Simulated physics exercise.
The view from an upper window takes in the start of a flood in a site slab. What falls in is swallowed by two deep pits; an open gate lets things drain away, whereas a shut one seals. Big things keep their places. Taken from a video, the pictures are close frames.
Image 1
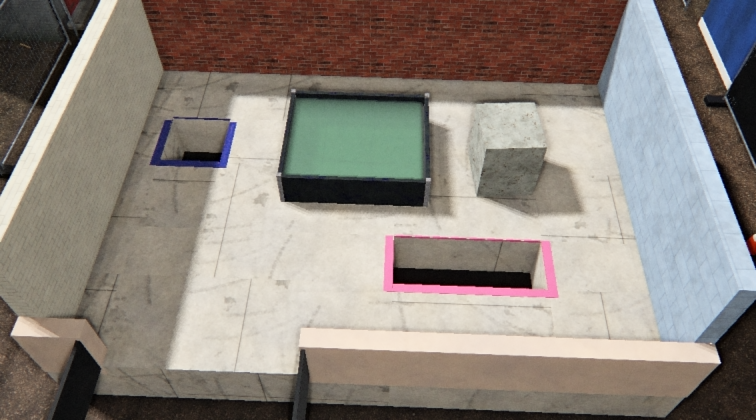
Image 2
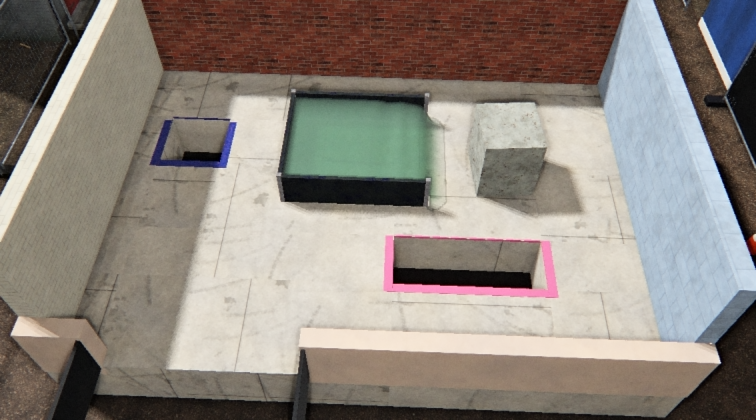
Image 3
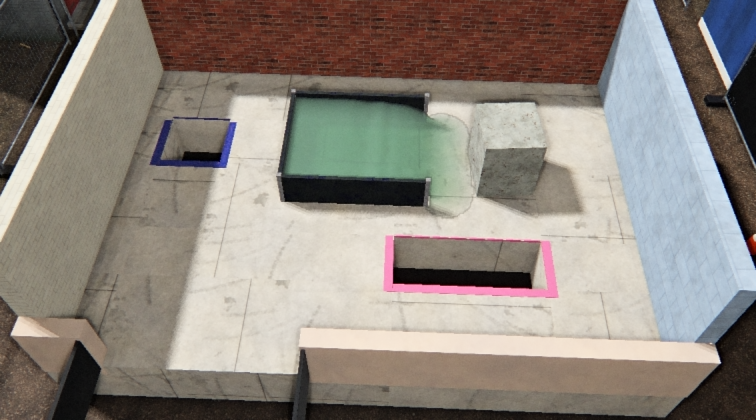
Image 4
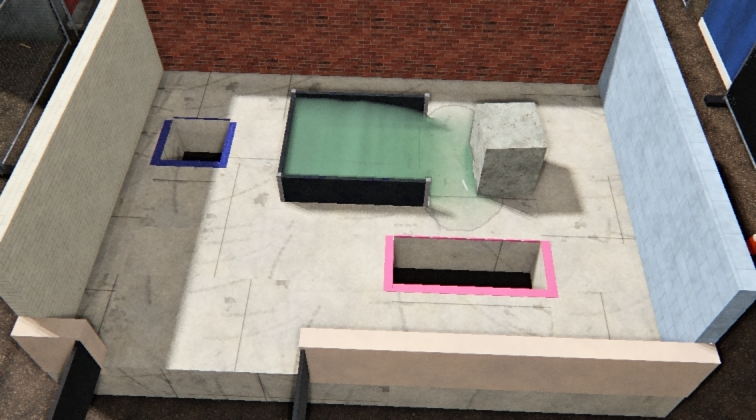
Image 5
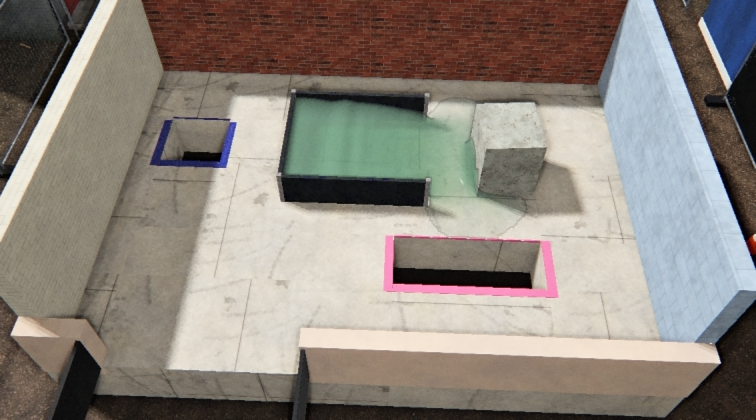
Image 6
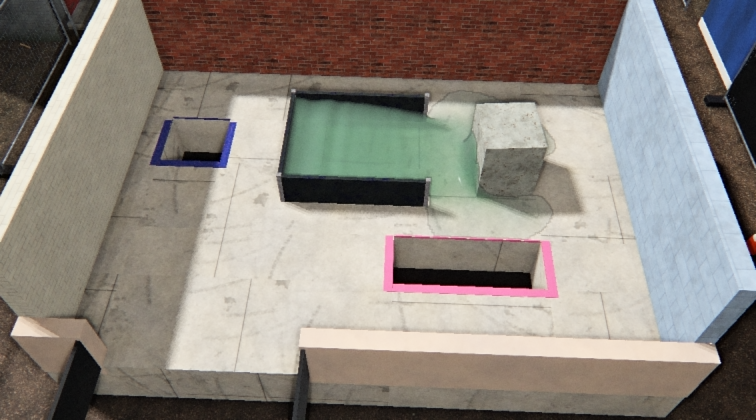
A dark tank opens on its right side and green water pours out around a concrete block.
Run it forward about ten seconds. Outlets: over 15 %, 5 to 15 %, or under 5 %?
The gate will drain shy of five per cent. The blue pit will drain shy of five per cent. The pink pit will drain in excess of fifteen per cent.
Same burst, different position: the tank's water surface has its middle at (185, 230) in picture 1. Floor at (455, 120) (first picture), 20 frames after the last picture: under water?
There: Awash.
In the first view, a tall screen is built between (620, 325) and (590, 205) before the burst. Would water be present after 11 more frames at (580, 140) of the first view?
Submerged.
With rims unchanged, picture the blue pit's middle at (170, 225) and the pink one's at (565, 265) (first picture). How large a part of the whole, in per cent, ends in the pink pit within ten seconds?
The pink pit takes 50 per cent.
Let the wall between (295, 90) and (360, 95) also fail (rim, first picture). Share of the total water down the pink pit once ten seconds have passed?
Share to the pink pit: 4 in a hundred.
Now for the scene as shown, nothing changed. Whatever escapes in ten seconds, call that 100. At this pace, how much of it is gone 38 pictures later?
Log: Around 70 %, estimated.
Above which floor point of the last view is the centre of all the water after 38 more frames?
It's close to (471, 179).
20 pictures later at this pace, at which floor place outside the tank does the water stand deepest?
Look near (594, 107).
A moment on, water covers 20 % of the floor; the gate 0 %, the blue pit 0 %, the pink pit 3 %.
Next, water covers 25 % of the floor; the gate 0 %, the blue pit 0 %, the pink pit 11 %.
Then, water covers 30 % of the floor; the gate 0 %, the blue pit 0 %, the pink pit 20 %.
Later, water covers 45 % of the floor; the gate 0 %, the blue pit 0 %, the pink pit 32 %.
In the end, water covers 65 % of the floor; the gate 0 %, the blue pit 1 %, the pink pit 44 %.
